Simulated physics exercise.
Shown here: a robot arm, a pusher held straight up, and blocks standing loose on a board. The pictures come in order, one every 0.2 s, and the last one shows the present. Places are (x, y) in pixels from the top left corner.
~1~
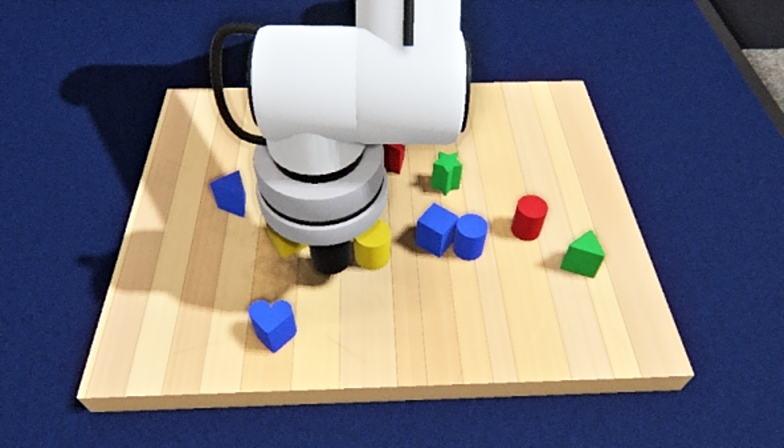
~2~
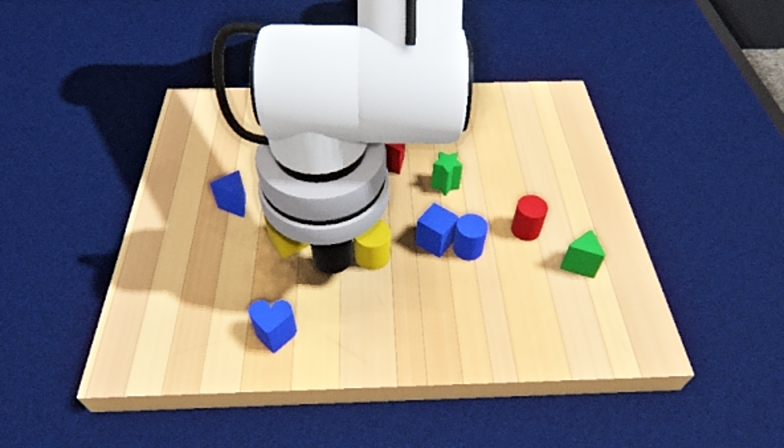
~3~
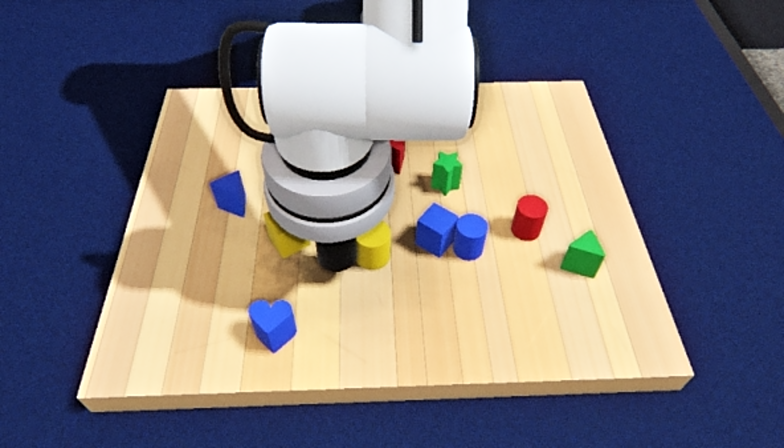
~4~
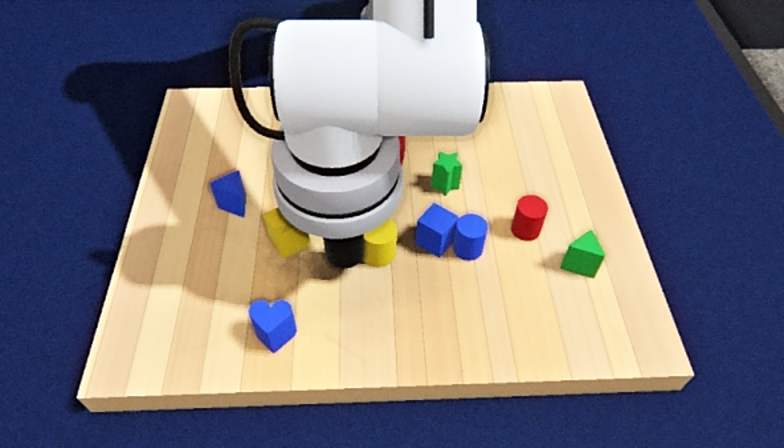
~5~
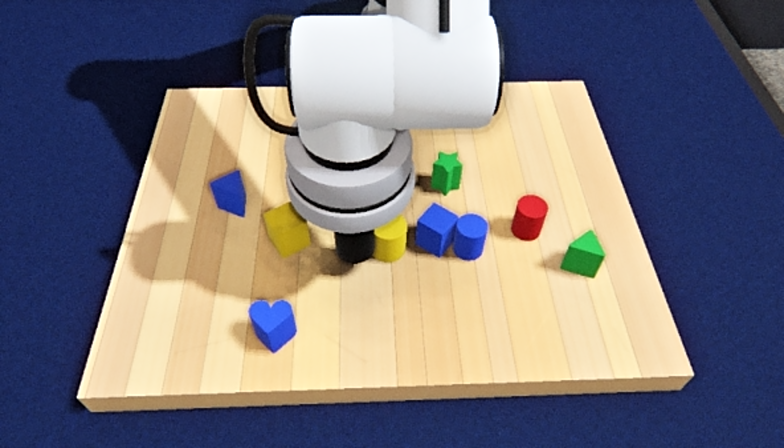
Robot arm with a black pusher edging right across a wooden board, nudging a yellow cylinder slightly right among colored blocks.
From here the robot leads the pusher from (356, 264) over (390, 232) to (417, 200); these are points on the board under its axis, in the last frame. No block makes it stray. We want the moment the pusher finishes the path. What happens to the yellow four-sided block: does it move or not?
From what I can tell, it will keep its place.
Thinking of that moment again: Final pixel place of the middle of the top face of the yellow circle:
I think it will end close to (453, 185).
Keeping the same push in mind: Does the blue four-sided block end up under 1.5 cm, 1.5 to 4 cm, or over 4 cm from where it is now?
It will fall in the middle band, 1.5 to 4 cm.
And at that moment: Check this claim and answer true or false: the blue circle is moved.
The statement is true.
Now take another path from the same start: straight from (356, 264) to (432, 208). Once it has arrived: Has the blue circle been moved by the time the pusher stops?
Short answer: Yes.
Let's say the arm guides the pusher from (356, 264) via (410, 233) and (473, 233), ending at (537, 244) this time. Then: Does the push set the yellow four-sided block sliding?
It seems not.
What follows on the original path. One third of the way, pusher (379, 226); yellow circle (415, 208); blue four-sided block (446, 219), turned 10° anticlockwise; blue circle (477, 226).
Two thirds of the way, pusher (401, 205); yellow circle (437, 194); blue four-sided block (457, 216), turned 10° clockwise; blue circle (487, 230).
At the end, pusher (418, 184); yellow four-sided block in place; yellow circle (453, 185); blue four-sided block (457, 215), turned 15° clockwise; blue circle (487, 230).
